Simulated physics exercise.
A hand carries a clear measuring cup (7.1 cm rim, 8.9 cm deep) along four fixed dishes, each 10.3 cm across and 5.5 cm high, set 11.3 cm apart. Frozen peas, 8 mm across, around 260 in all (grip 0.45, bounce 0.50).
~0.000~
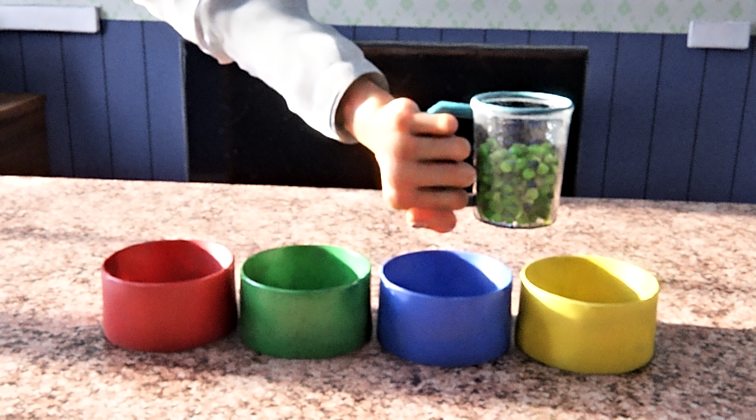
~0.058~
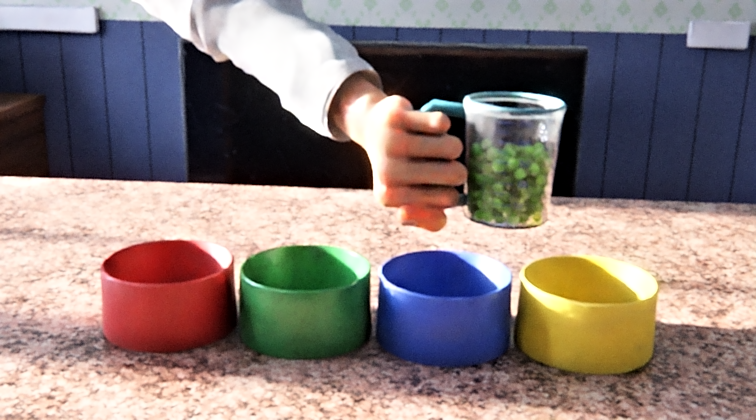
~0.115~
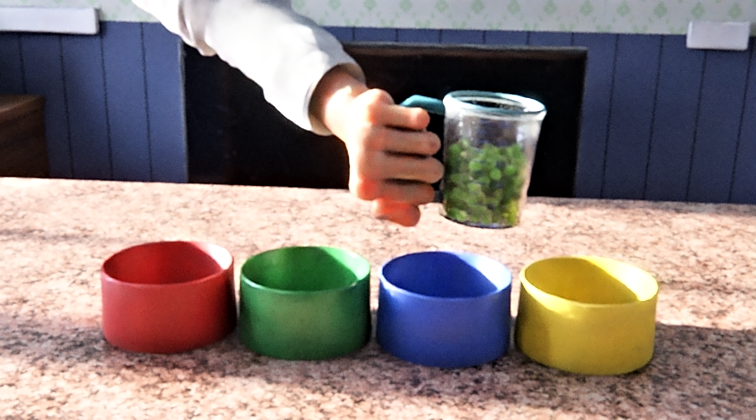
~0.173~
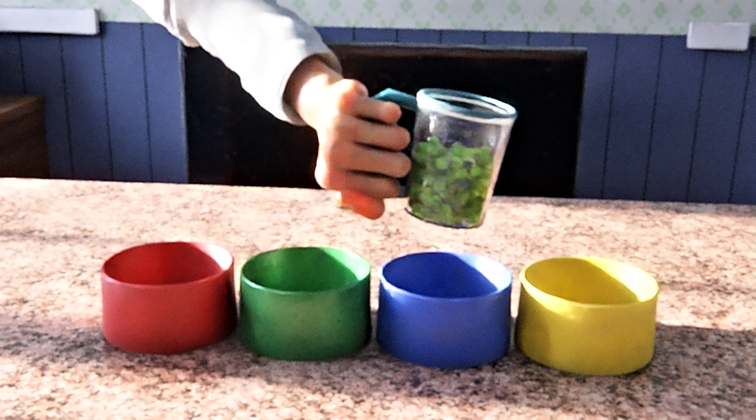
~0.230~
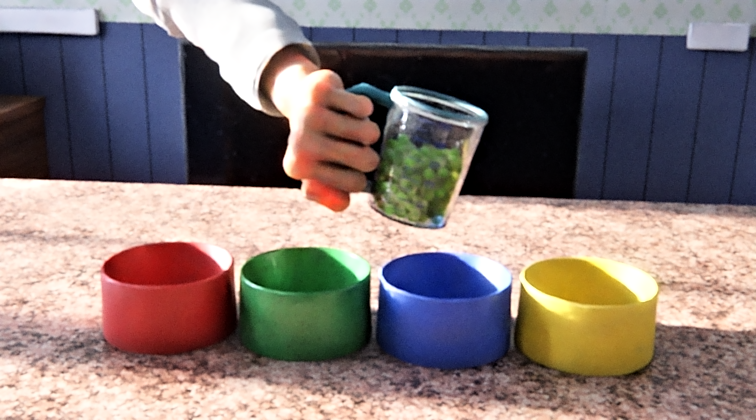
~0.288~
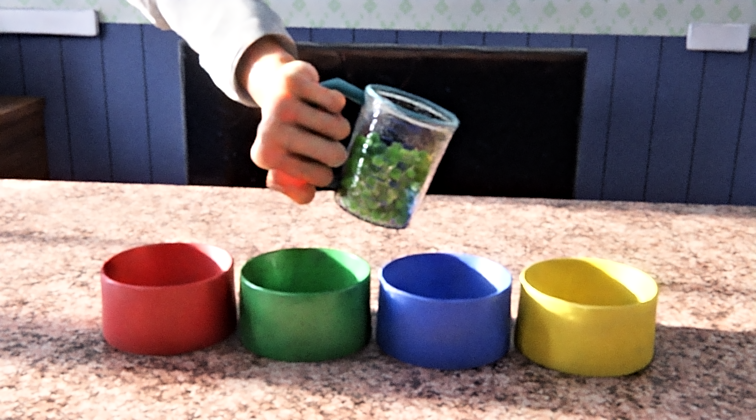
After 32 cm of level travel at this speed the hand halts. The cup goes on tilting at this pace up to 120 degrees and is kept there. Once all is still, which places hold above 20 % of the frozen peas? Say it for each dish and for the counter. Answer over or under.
Red dish: Over; blue dish: Under; green dish: Under; yellow dish: Under; on the counter: Under.
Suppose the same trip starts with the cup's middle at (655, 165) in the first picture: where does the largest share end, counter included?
Most goes to: Green.
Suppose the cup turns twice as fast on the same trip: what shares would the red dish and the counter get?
Red 100, counter 0.
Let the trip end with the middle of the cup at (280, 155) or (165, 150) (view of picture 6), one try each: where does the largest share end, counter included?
Most goes to: Green, then green.
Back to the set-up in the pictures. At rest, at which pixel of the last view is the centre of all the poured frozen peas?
Around (183, 307).
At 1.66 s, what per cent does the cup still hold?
Roughly 10 per cent.
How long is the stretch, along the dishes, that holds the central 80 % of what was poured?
Roughly 5 cm.
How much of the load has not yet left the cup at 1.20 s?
Some 100 per cent of the load.
Then, at 0.84 s, tilt 67 degrees; cup holds 100 %.
After 1.20 s, tilt 98 degrees; cup holds 100 %.
Then, at 1.66 s, tilt 120 degrees; cup holds 10 %, red 90 %.
At rest (2.3 s), red 100 %, blue 0 %, green 0 %, yellow 0 %, counter 0 %.
